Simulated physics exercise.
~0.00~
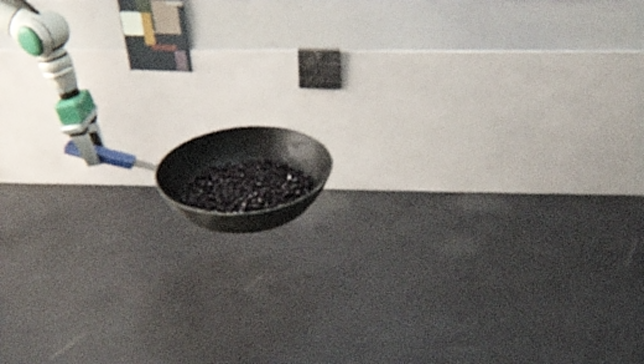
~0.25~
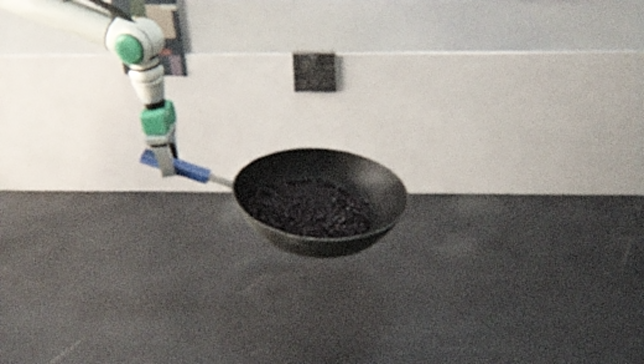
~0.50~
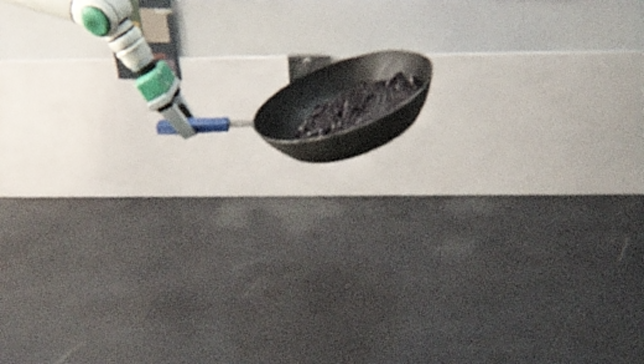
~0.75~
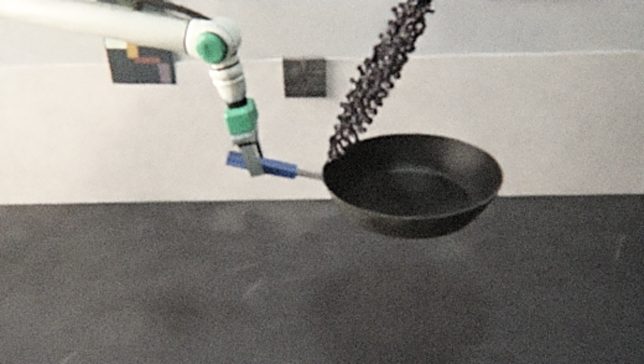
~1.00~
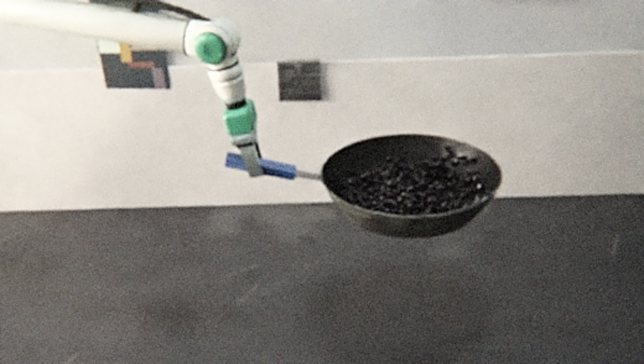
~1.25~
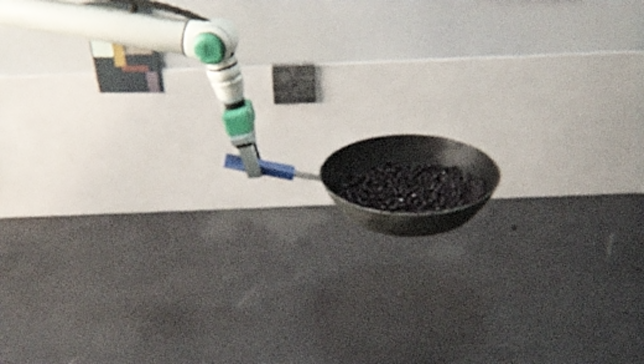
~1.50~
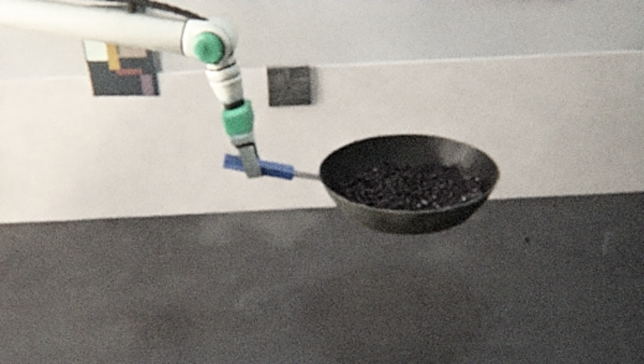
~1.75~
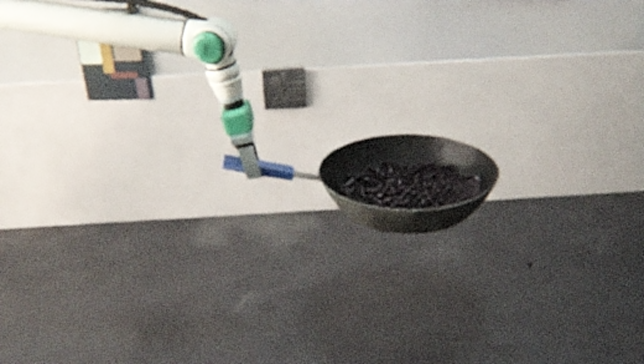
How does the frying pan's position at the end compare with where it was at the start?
The frying pan ended up clearly farther to the right than where it began, at about the same height.
